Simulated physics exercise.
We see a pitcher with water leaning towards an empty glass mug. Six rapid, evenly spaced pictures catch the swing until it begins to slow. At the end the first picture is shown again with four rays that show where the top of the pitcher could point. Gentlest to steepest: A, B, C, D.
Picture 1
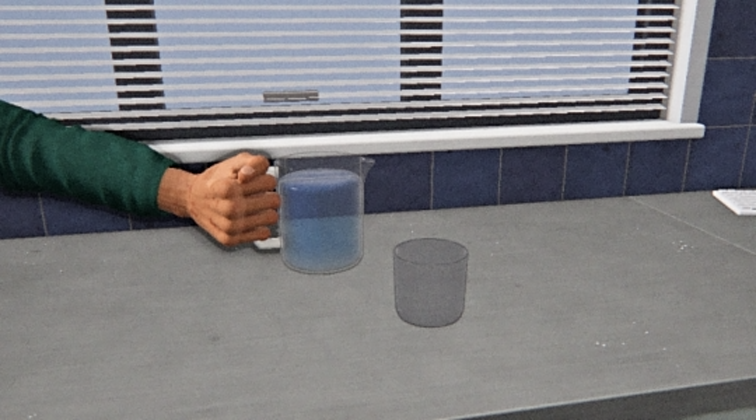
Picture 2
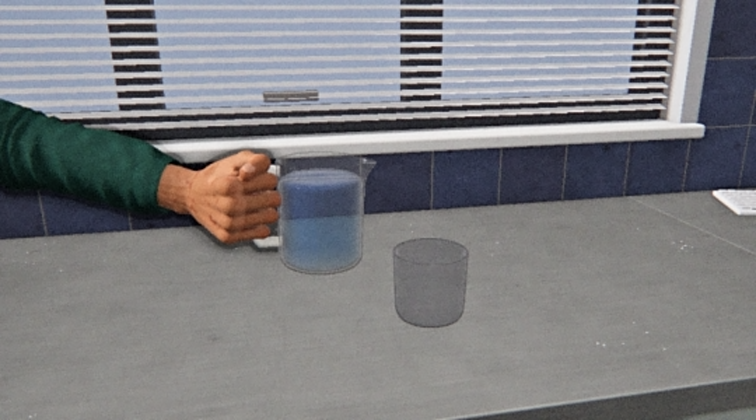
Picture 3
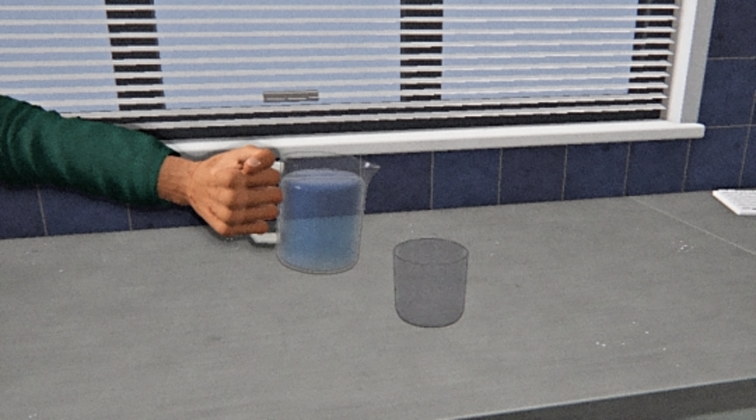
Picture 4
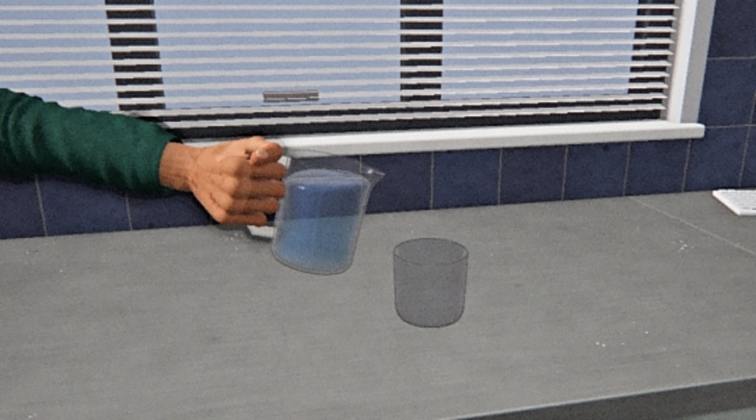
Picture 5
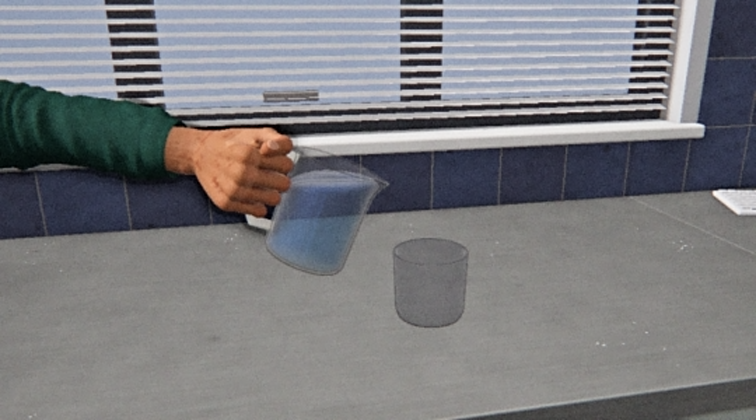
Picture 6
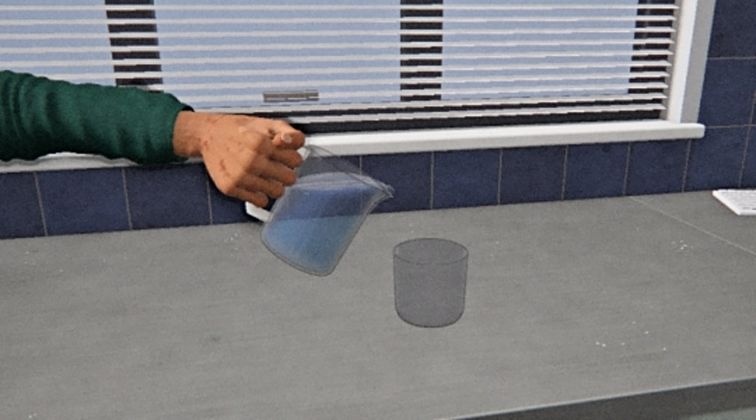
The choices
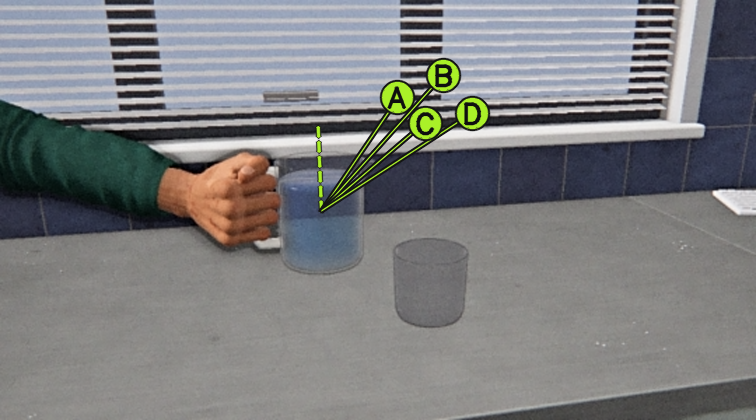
A hand in a dark green sleeve, reaching in from the left, grips a clear pitcher of blue water on a grey countertop, seen from slightly above. An empty, greyish glass mug stands to its right, before navy tiles and a window with white blinds. The pitcher stays upright at first, then tilts steadily rightward until water reaches its lip, while the mug and view stay still.
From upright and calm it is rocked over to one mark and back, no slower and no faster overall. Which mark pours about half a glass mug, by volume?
It is D.
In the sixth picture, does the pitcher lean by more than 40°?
No, it does not.
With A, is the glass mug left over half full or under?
Under.
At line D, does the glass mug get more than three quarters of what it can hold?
No, it does not.
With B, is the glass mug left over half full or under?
Under half.
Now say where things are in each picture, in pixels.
Upright, lip at (372, 160); rim of the glass mug round (431, 250); nothing has left yet.
Upright, lip at (374, 162); nothing has left yet.
Tipped about 6°, lip at (377, 166); nothing has left yet.
Tipped about 14°, lip at (382, 173); nothing has left yet.
Tipped about 23°, lip at (387, 183); nothing has left yet.
Tipped about 32°, lip at (390, 194); water is over the lip, down to (390, 194).
On the marked copy, A at (388, 112); B at (431, 88); C at (411, 133); D at (457, 122).
With A, the glass mug ends with about 12 % of what it can hold.
With B, the glass mug ends with about 22 % of what it can hold.
With C, the glass mug ends with about 34 % of what it can hold.
With D, the glass mug ends with about 48 % of what it can hold.
